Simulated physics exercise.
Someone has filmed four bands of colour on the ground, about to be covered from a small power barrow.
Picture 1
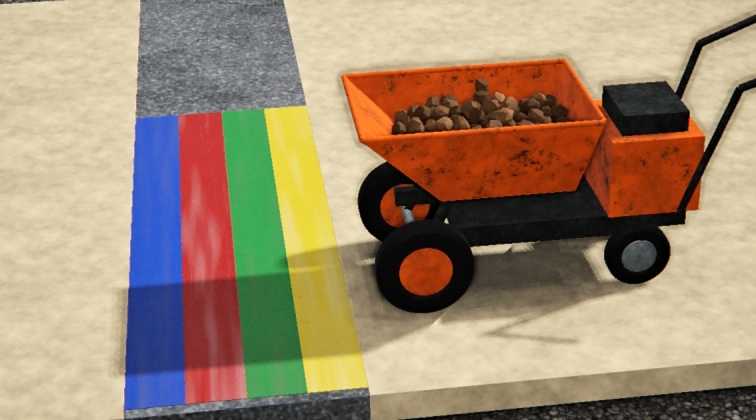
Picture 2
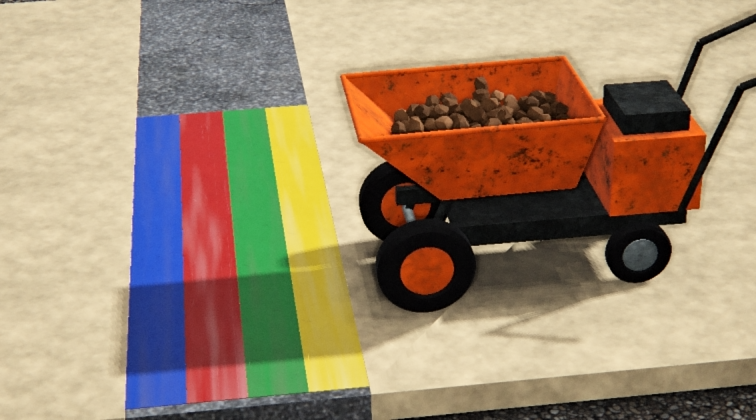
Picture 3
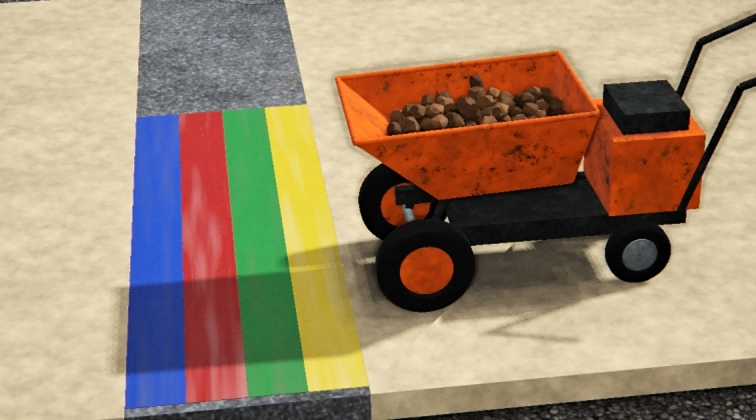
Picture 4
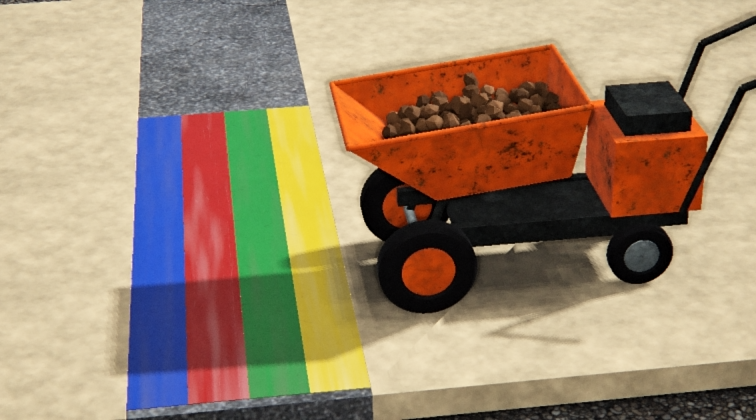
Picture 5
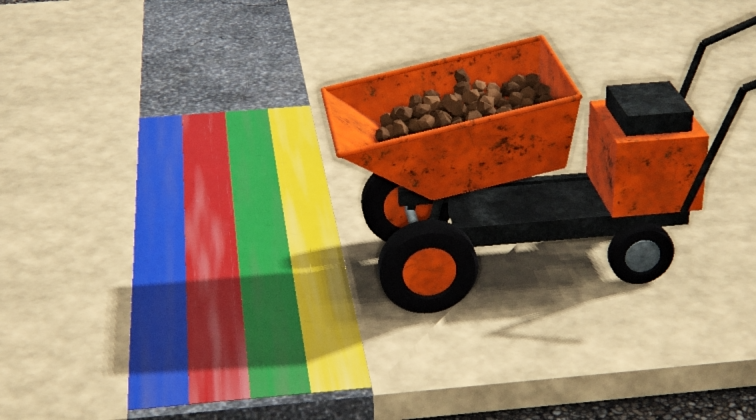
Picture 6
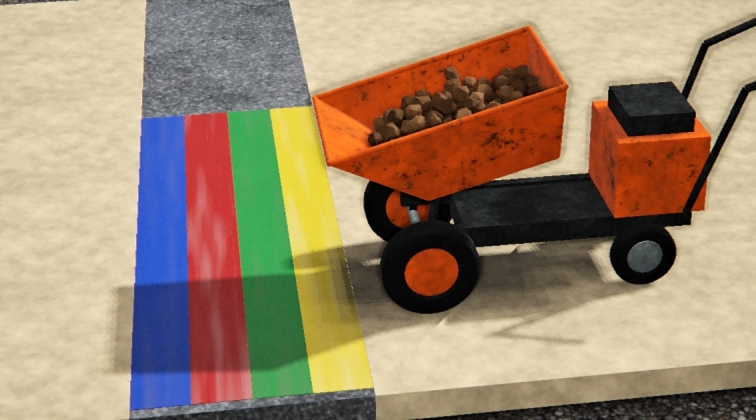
An orange skip full of brown clods on a small power barrow starts level, then tilts gradually toward the left, its rear end rising while the clods stay inside. The barrow's black-tyred wheels stay put on pale, sandy ground beside a grey strip, seen from slightly above. Left of it lie blue, red, green and yellow bands, partly shadowed, while the view barely shifts.
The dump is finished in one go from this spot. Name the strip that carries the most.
The heap favours the red strip.
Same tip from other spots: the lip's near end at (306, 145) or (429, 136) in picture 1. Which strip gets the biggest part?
In turn: Blue; that green strip.
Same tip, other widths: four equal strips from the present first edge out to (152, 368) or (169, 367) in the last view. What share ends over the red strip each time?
First some 30, then 30 per cent.
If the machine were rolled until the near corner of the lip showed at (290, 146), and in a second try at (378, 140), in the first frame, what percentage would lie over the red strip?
In turn 10 and 40 in a hundred.
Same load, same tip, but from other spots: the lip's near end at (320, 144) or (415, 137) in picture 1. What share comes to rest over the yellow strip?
The first gives 0 %, the second 10 %.
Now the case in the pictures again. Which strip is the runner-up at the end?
In second place: The strip in blue.
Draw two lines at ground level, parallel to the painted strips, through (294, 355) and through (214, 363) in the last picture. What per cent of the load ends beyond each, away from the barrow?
The first gives 90 %, the second 50 %.
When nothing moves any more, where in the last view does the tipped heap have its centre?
Roughly at (200, 286).
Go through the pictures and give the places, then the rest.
In the first frame, lip of the skip at (362, 141), level; top of the load at (496, 119), clay clods; yellow strip at (330, 347); green strip at (272, 352); red strip at (214, 357); blue strip at (155, 362).
In the second frame, lip of the skip at (361, 141), level; top of the load at (496, 117).
In the third frame, lip of the skip at (355, 143), tipped barely; top of the load at (501, 112).
In the fourth frame, lip of the skip at (349, 149), tipped a little; top of the load at (496, 109).
In the fifth frame, lip of the skip at (339, 155), tipped a little; top of the load at (508, 113).
In the sixth frame, lip of the skip at (330, 164), tipped clearly; top of the load at (506, 93); yellow strip at (336, 347); green strip at (278, 352); red strip at (219, 357); blue strip at (161, 363).
Soon after the last picture, skip tipped steeply; all in the skip.
A little later, skip tipped steeply; about two thirds in the skip; a small part over the green strip; about a quarter over the red strip; a stray few over the blue strip; a stray few falling.
Later still, skip tipped right over; a small part in the skip; a small part over the green strip; about a third over the red strip; about a quarter over the blue strip; a small part off the paint.
At rest, skip tipped right over; a small part in the skip; none over the yellow strip; a small part over the green strip; about a third over the red strip; about a quarter over the blue strip; a small part off the paint.
